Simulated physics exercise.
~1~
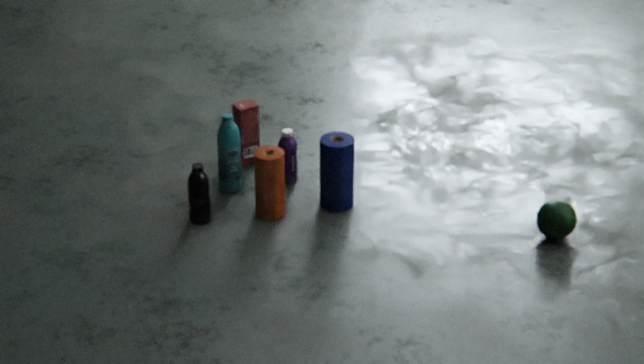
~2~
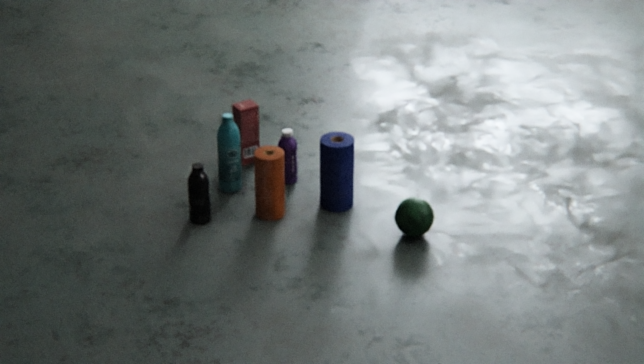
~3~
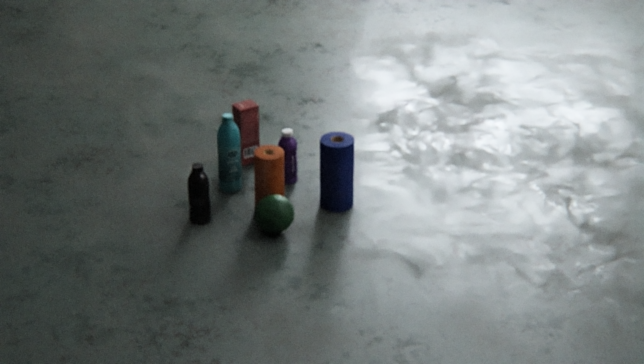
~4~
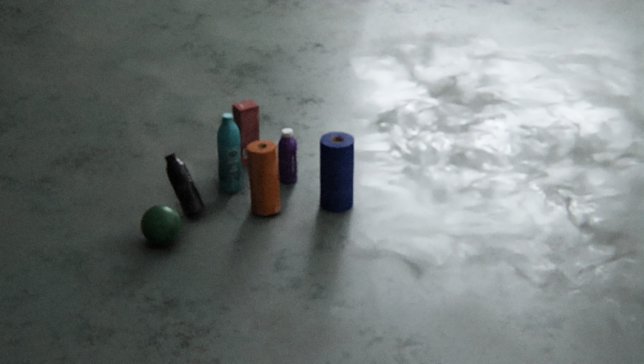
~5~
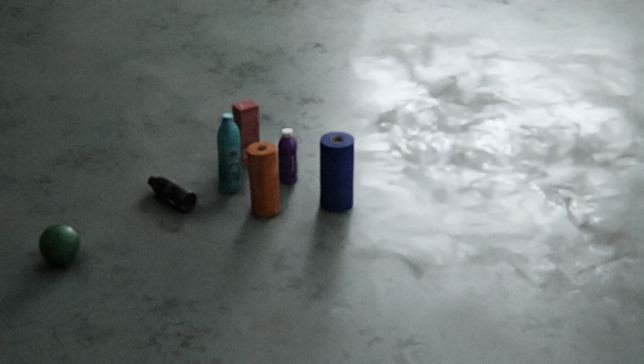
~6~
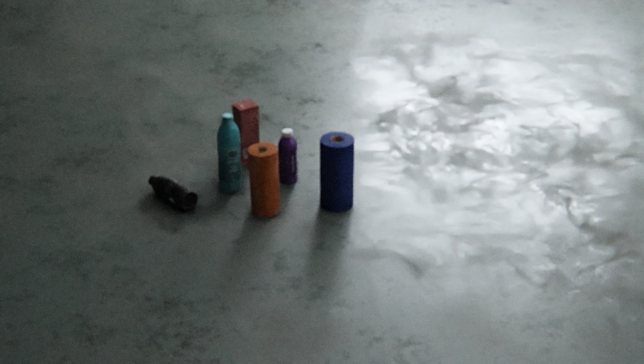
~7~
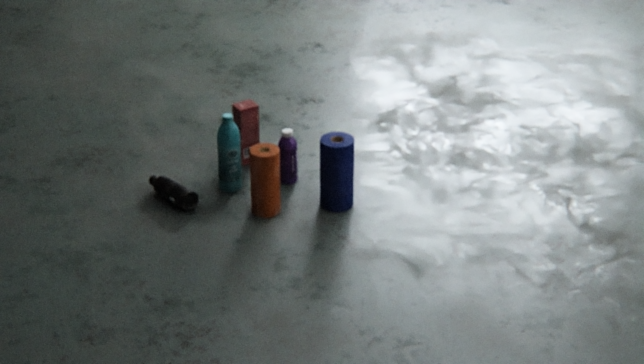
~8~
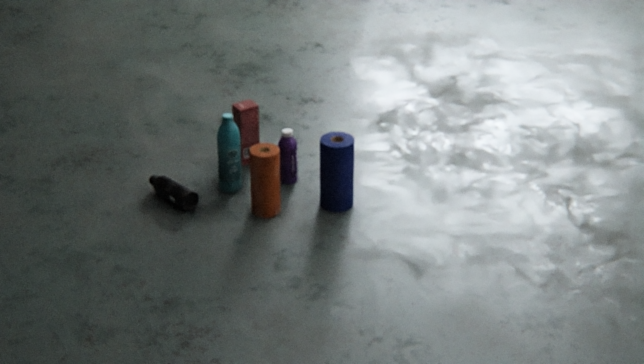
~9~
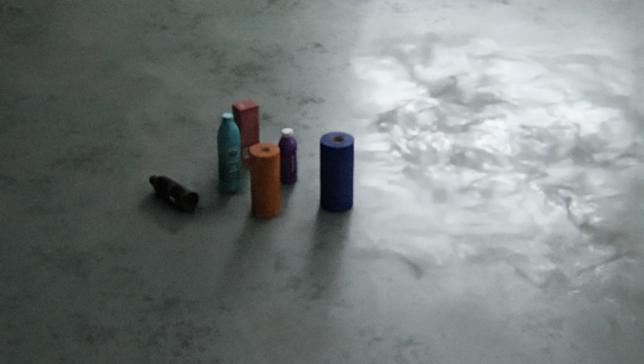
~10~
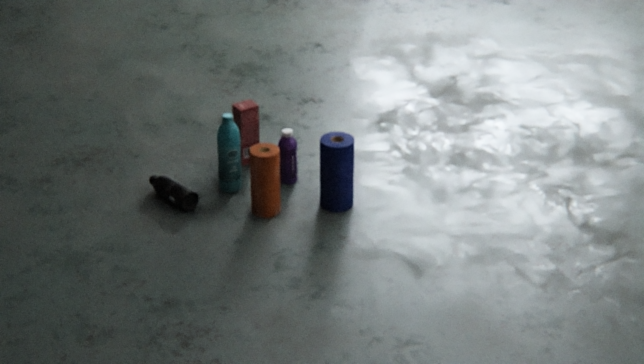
A green ball rolled in from the right across the gray floor, passed close in front of the orange roll, and knocked over the small black bottle before rolling out of sight on the left, leaving the other five things standing.
